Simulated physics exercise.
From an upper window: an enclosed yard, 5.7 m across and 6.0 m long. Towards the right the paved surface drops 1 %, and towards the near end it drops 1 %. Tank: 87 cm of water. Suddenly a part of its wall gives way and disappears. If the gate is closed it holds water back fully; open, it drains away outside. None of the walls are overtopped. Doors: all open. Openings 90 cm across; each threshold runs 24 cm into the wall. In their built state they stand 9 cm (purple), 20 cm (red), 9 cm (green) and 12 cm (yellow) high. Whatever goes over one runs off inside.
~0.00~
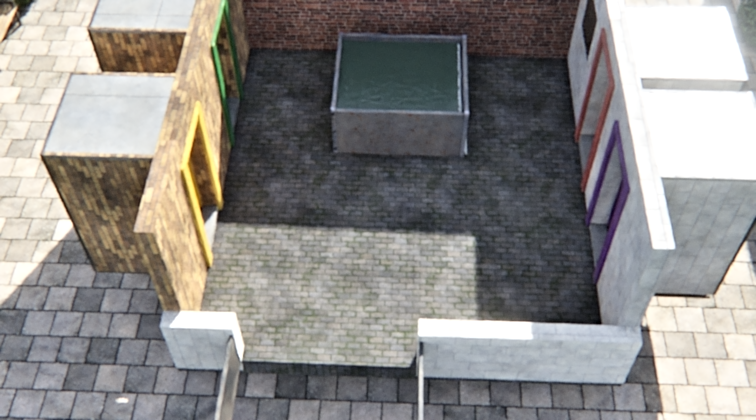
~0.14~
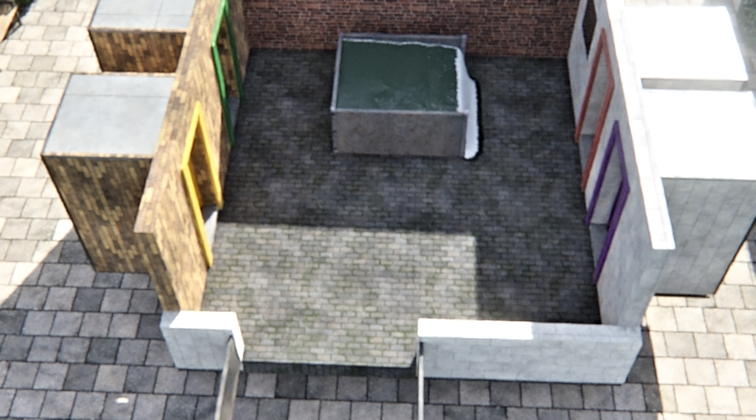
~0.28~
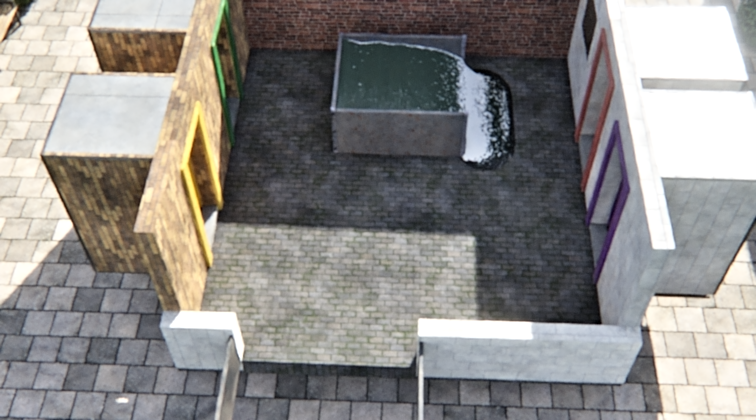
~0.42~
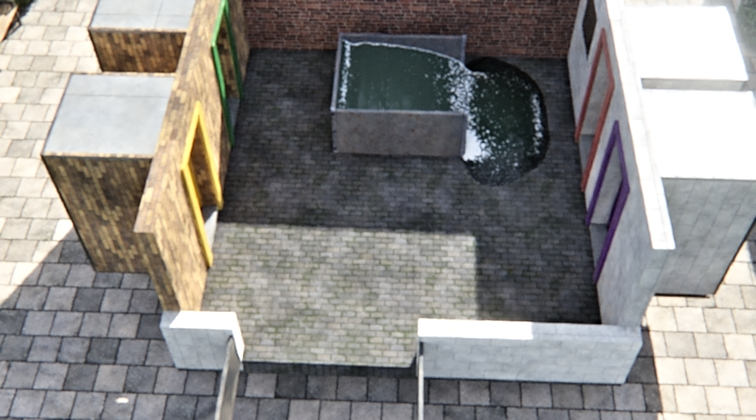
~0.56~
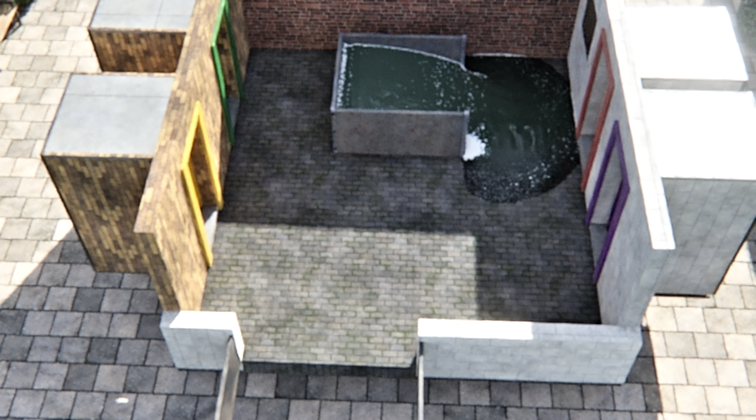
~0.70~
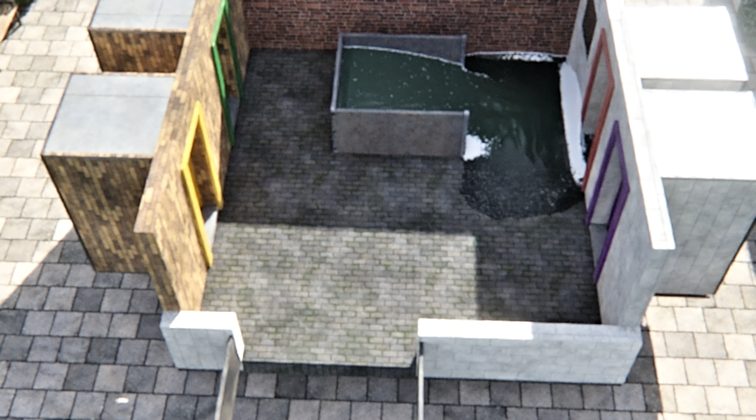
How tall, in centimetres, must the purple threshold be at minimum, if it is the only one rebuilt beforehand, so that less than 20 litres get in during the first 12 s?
It needs to be at least 11 cm tall.
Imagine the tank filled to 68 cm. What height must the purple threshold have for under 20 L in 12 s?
It would take a step of about 8.5 cm.
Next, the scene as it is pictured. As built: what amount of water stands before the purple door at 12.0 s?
About 9.0 centimetres.
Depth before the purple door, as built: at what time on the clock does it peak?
Approximately 1.8 s.
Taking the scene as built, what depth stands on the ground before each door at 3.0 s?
In cm: Purple 13, red 28, green 0, yellow 0.
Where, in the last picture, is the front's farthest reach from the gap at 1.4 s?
Somewhere near the pixel (592, 302).
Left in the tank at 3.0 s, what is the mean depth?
Average depth: Approx. 15 cm.
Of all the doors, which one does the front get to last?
Answer: Yellow.
After 1.4 s water covers 25 % of the floor, deepest (60 cm) near (565, 89); 11 cm at the purple door, 0 litres in over its 9 cm threshold.
After 3.0 s water covers 45 % of the floor, deepest (34 cm) near (572, 346); 13 cm at the purple door, 15 litres in over its 9 cm threshold.
After 12.0 s water covers 100 % of the floor, deepest (13 cm) near (586, 358); 9 cm at the purple door, 43 litres in over its 9 cm threshold.
At the purple door as built, the water arrived by 1.1 s and peaked near 15 cm at 1.8 s.
Run again over the same 12 s with other heights there, 35 litres in over 9.5 cm, 6 litres over 13 cm. The limit of 20 litres is kept from about 11 cm up.
